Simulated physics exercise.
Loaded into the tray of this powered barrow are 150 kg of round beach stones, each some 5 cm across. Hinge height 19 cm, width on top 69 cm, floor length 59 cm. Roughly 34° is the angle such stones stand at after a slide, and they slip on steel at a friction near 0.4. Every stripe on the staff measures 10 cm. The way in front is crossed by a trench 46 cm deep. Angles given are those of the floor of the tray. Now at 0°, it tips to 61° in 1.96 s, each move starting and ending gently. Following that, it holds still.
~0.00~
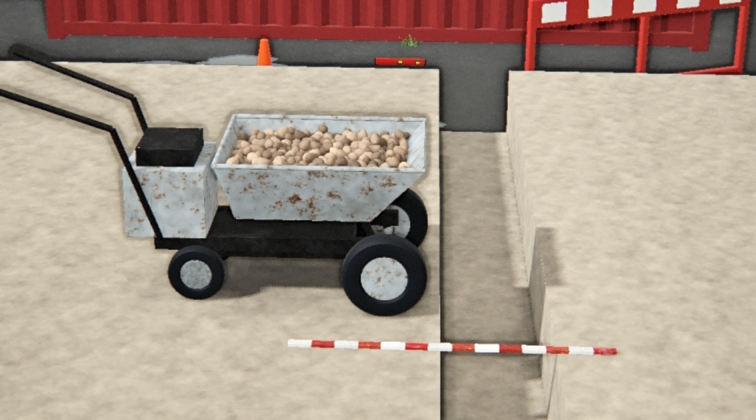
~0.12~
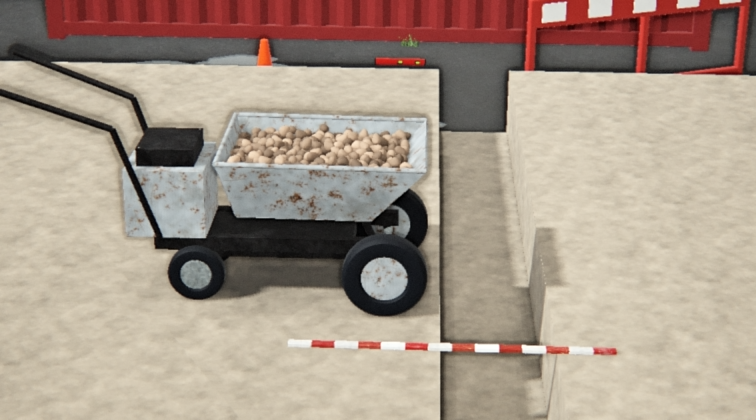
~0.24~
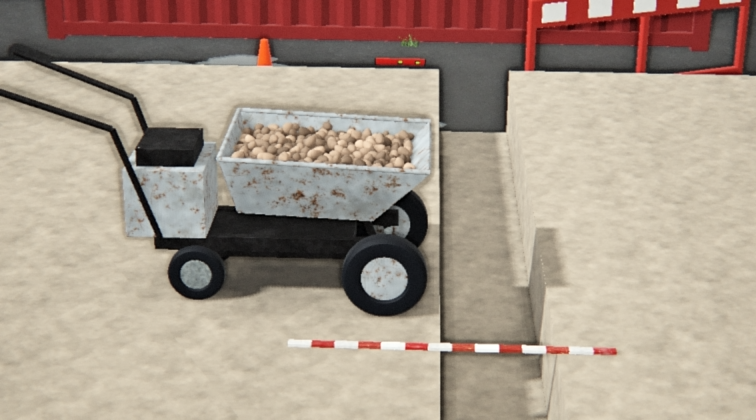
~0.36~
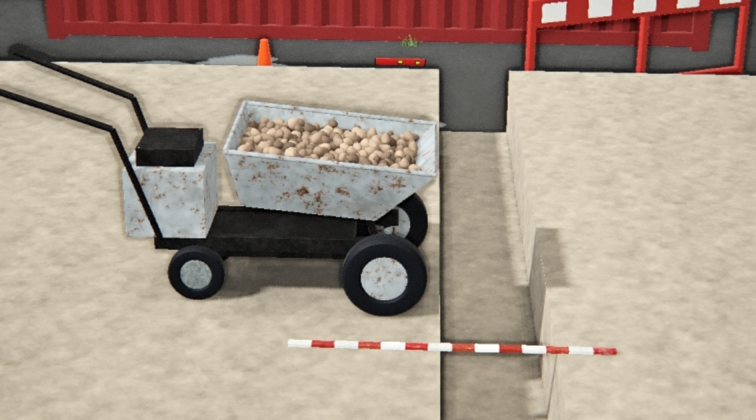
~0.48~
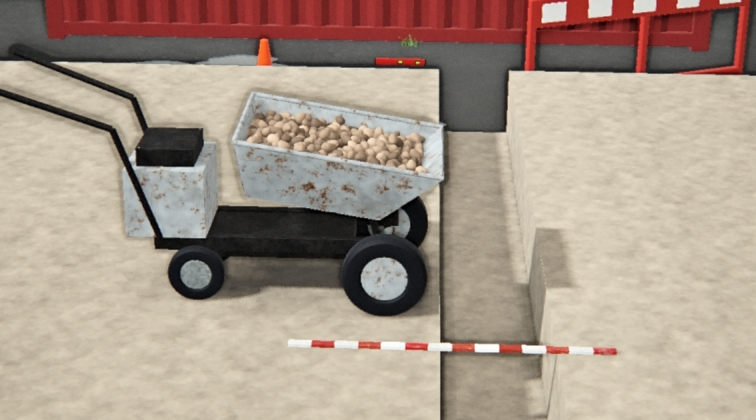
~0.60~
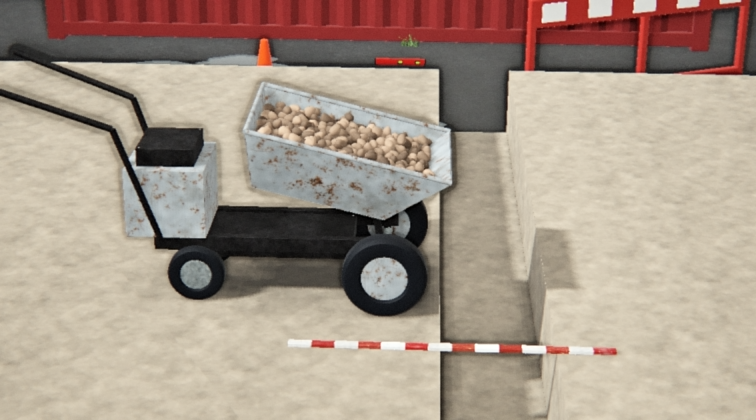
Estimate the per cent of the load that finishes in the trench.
Roughly 61 percent.
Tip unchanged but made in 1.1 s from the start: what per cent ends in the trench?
Something close to 50 per cent.
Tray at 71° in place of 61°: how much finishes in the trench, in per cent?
In that case near 50 per cent.
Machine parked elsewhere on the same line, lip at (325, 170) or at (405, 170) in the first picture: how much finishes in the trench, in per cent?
About 95 per cent first, then about 85 per cent.
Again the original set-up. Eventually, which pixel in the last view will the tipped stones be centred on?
Centre estimate: Around (529, 356).
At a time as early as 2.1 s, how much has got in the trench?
Around 30 per cent of it, at that instant.
After 1.5 s the floor is at 51°; 99 % in the tray, 1 % in the trench; the foremost stones are at (512, 218).
After 2.1 s the floor is at 61°; 42 % in the tray, 29 % in the trench, 29 % past the trench; the foremost stones are at (665, 303).
After 2.4 s the floor is at 61°; 22 % in the tray, 39 % in the trench, 40 % past the trench; the foremost stones are at (744, 300).
After 4.4 s the floor is at 61°; 0 % in the tray, 61 % in the trench, 39 % past the trench; the foremost stones are past the picture's edge.
